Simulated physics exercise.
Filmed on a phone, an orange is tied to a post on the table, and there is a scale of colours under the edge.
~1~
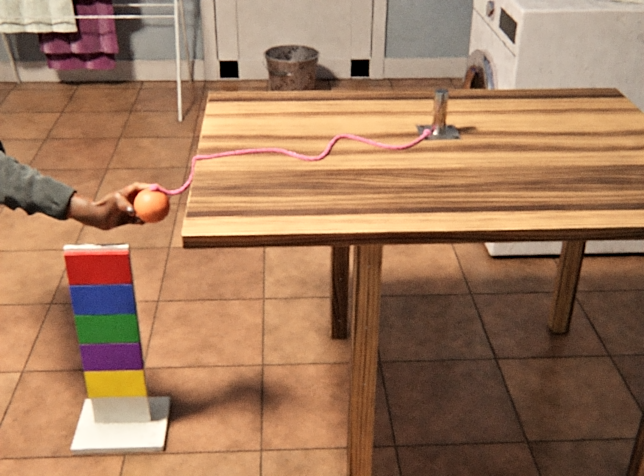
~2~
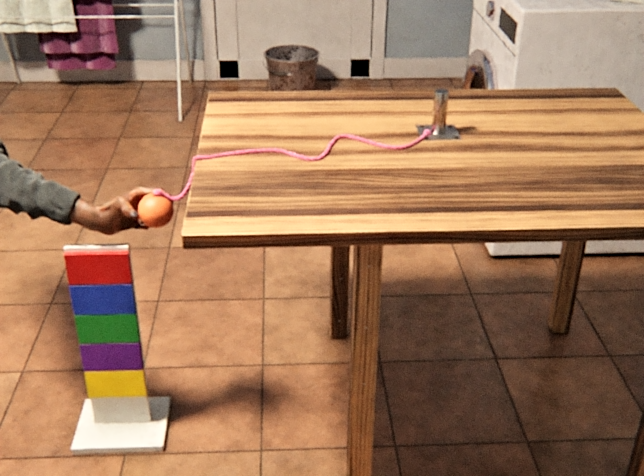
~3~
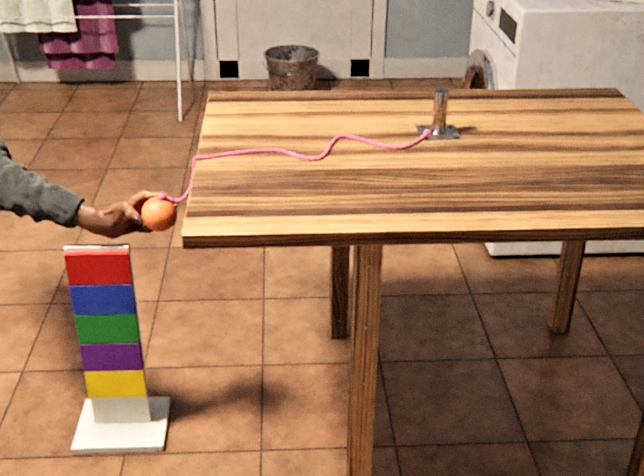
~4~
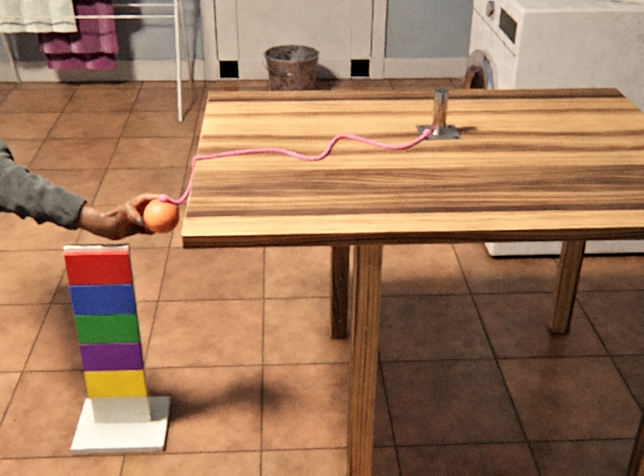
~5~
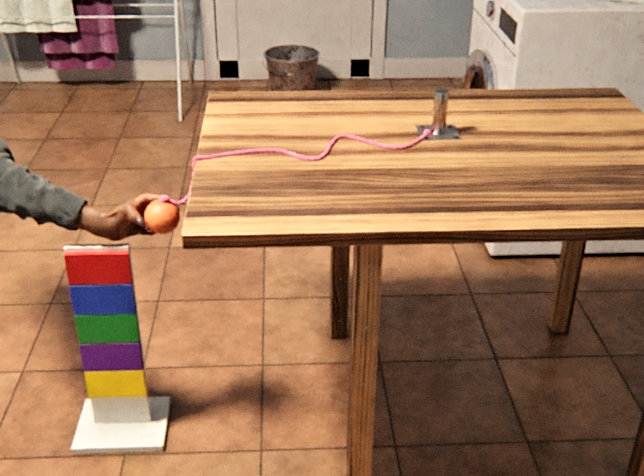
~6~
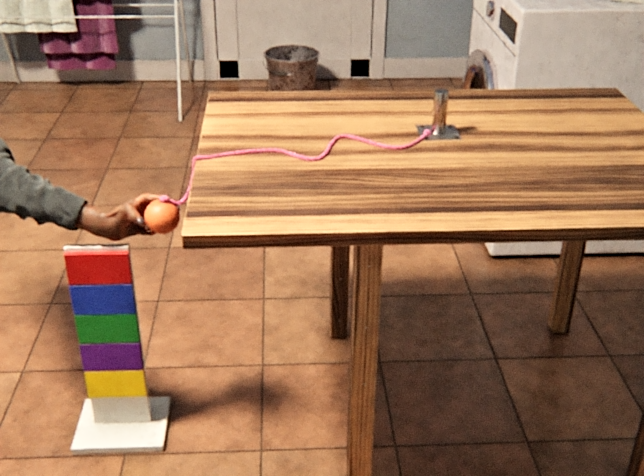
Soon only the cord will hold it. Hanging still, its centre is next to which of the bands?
Its middle rests at the blue band.
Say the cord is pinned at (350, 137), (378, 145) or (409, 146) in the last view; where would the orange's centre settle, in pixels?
Near (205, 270), then (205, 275), then (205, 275).
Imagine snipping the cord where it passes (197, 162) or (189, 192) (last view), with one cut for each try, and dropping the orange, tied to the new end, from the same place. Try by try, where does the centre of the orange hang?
Estimated pixels: (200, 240) then (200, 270).
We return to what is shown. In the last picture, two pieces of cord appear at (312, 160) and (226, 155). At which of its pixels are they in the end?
(251, 151) and (198, 195), approximately.
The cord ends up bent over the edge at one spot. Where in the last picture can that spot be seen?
Position: Approx. (261, 151).
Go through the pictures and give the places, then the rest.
Orange (152, 206); red (98, 270); blue (103, 300); green (107, 330); purple (112, 358); yellow (116, 385), in the first picture.
Orange (156, 210); cord through (415, 143) (358, 139) (324, 155) (272, 151) (203, 158), in the second picture.
Orange (159, 214), in the third picture.
Orange (162, 216); cord through (415, 143) (358, 139) (324, 155) (272, 151) (203, 158), in the fourth picture.
Orange (162, 217), in the fifth picture.
Orange (162, 217); cord through (415, 143) (358, 139) (324, 155) (272, 151) (203, 158), in the sixth picture.
Soon after, orange near (187, 285); level with blue.
Then, orange near (225, 286); level with blue.
At rest, orange near (204, 293); level with blue. At blue.
